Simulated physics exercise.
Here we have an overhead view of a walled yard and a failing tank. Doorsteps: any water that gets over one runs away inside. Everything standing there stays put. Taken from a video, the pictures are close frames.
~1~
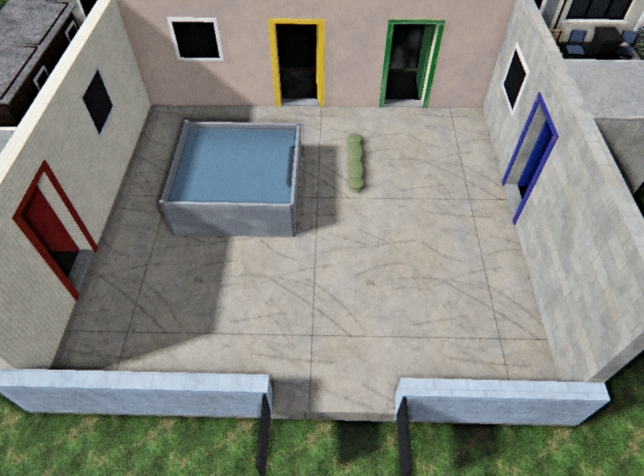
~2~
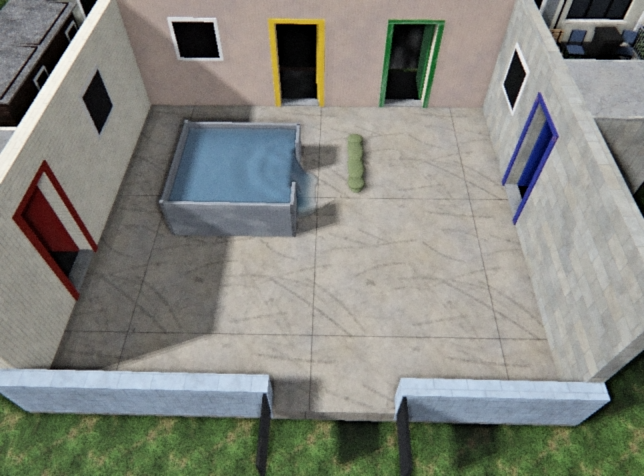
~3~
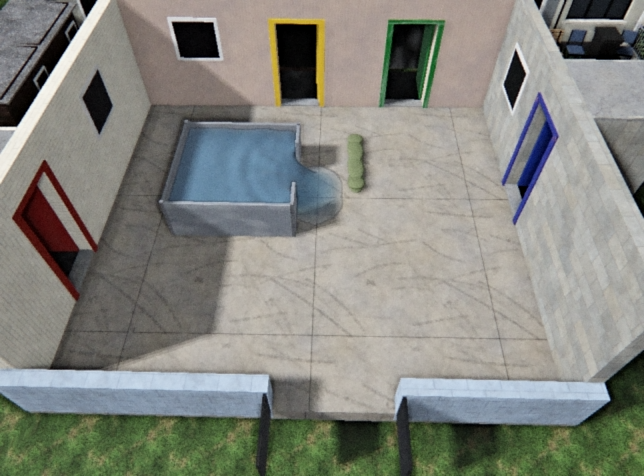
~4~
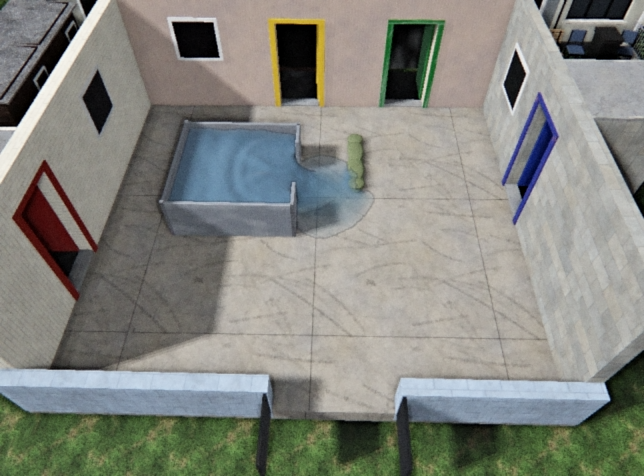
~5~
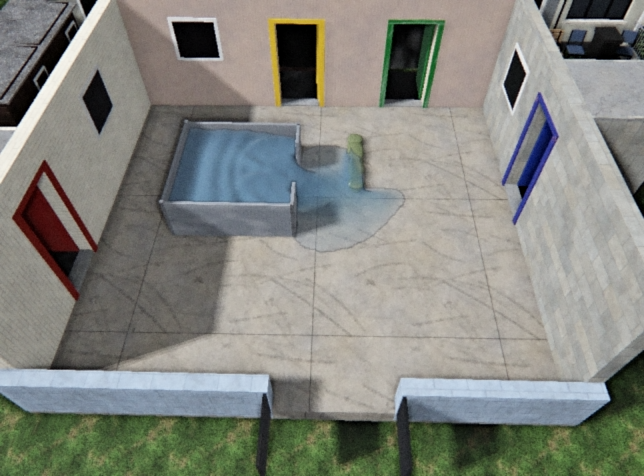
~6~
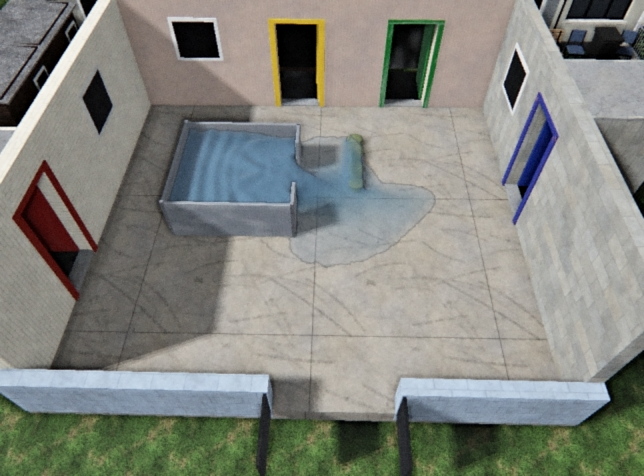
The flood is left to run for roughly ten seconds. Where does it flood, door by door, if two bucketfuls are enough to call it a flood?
At the green door it floods; at the yellow door it floods; at the red door it does not flood; at the blue door it floods.
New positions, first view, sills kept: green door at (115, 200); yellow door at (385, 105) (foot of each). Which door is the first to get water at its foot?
It would be the blue one, I think.
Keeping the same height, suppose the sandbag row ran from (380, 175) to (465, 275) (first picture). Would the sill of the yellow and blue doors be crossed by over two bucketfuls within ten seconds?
Looks like the yellow door keeps it out, while the blue door gets too much.
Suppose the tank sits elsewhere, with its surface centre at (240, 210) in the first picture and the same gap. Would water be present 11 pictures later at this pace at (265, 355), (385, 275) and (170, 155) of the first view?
One after the other: Untouched, reached, untouched.
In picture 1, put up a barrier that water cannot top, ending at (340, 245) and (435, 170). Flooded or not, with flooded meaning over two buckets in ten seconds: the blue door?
Here's how it goes: The blue door remains below.
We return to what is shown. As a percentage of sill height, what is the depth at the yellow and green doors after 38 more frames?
About 280 and 190 per cent.
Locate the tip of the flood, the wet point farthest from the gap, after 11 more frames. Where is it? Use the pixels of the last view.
(558, 388).
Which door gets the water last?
I'd go with the red door.
A moment on, water covers 30 % of the floor; the green door not reached, the yellow door not reached, the red door not reached, the blue door under two buckets in.
Next, water covers 45 % of the floor; the green door under two buckets in, the yellow door under two buckets in, the red door not reached, the blue door over two buckets in.
Then, water covers 50 % of the floor; the green door under two buckets in, the yellow door over two buckets in, the red door not reached, the blue door far over two buckets in.
Later, water covers 80 % of the floor; the green door over two buckets in, the yellow door far over two buckets in, the red door not reached, the blue door far over two buckets in.
In the end, water covers 95 % of the floor; the green door over two buckets in, the yellow door far over two buckets in, the red door wet at the sill, nothing in, the blue door far over two buckets in.
